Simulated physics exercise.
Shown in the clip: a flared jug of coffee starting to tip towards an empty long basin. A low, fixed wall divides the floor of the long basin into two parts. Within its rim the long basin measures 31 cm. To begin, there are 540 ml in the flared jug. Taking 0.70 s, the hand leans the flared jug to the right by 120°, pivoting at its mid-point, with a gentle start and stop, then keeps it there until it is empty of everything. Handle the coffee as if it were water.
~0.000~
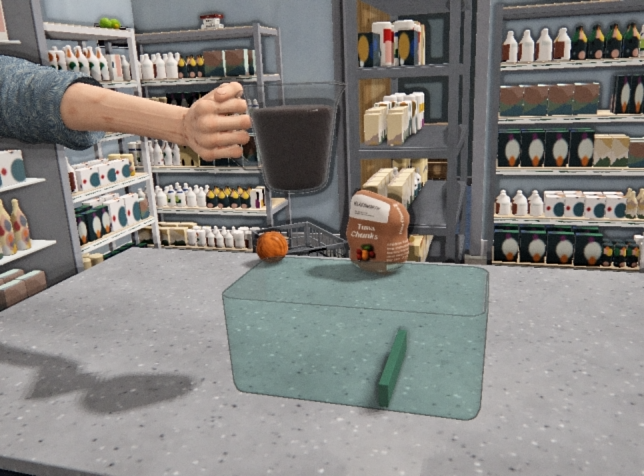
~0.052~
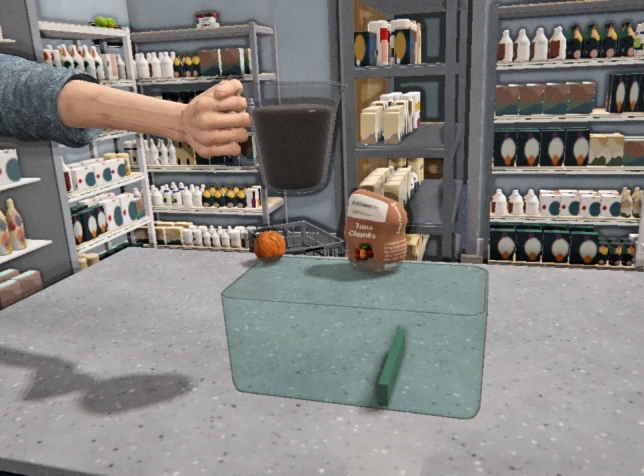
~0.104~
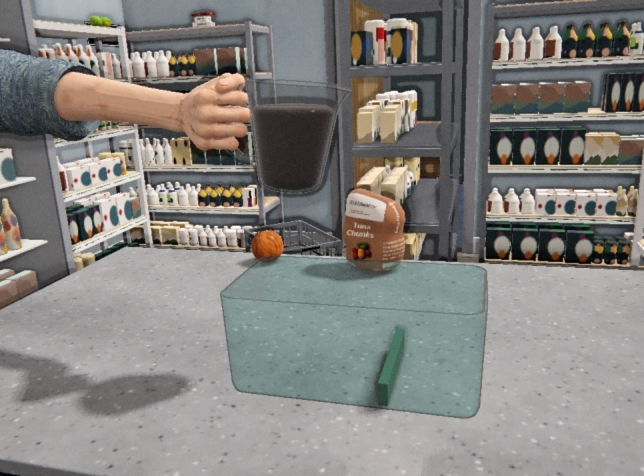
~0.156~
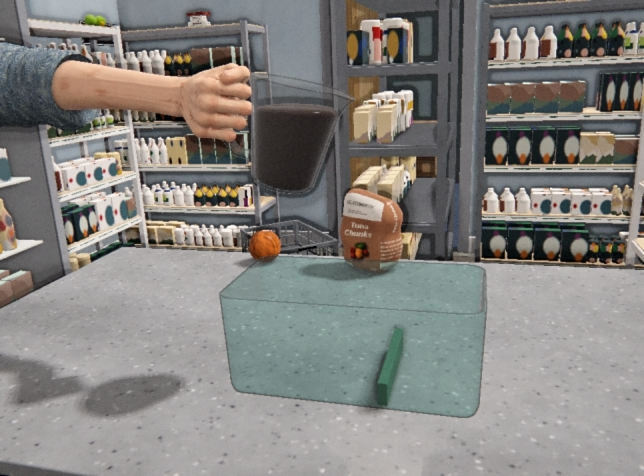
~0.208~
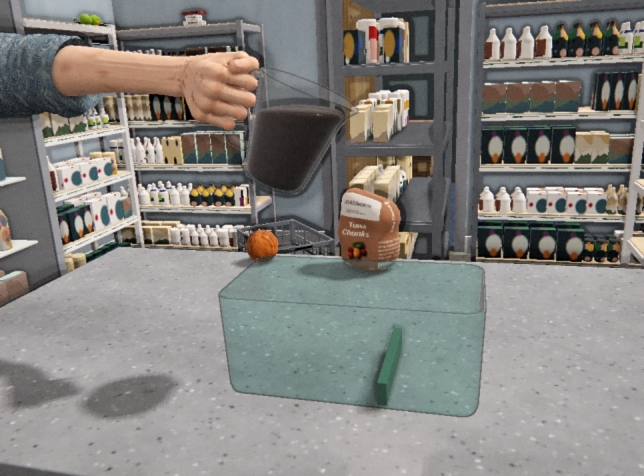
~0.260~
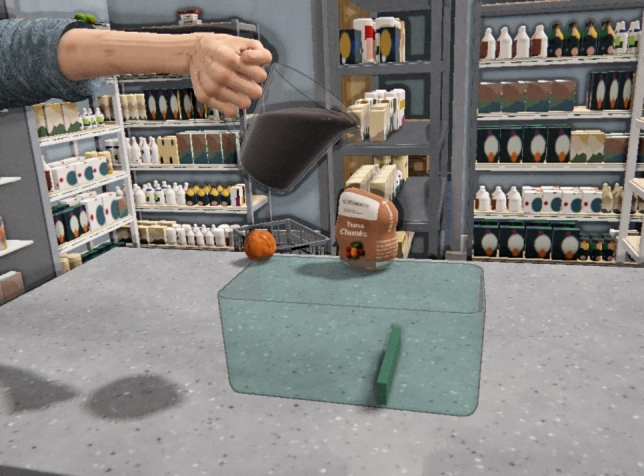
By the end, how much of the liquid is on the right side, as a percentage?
Around 55 percent.
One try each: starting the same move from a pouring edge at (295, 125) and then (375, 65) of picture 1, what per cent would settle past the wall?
The first try gives 15 percent and the second 65 percent.
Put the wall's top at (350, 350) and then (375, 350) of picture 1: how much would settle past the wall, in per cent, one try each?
Respectively 85 and 80 %.
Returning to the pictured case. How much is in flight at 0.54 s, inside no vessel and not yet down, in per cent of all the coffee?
Close to 38 per cent, I'd say.
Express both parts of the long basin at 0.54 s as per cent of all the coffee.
About 0 % left, 18 % right.
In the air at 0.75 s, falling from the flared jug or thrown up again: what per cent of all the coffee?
I'd say some 12 per cent is in the air.
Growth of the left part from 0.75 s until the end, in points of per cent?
Around 14 per cent.
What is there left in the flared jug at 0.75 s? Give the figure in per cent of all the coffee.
About 2 per cent.
By 0.54 s the tilt is 106° and 44 per cent is still to pour, 0 is left of the wall and 18 right of it.
By 0.75 s the tilt is 120° and 2 per cent is still to pour, 28 is left of the wall and 58 right of it.
By 0.96 s the tilt is 120° and 0 per cent is still to pour, 41 is left of the wall and 55 right of it.
By 1.20 s the tilt is 120° and 0 per cent is still to pour, 42 is left of the wall and 55 right of it.
At rest 42 per cent lies left of the wall, 55 right of it and 3 outside.
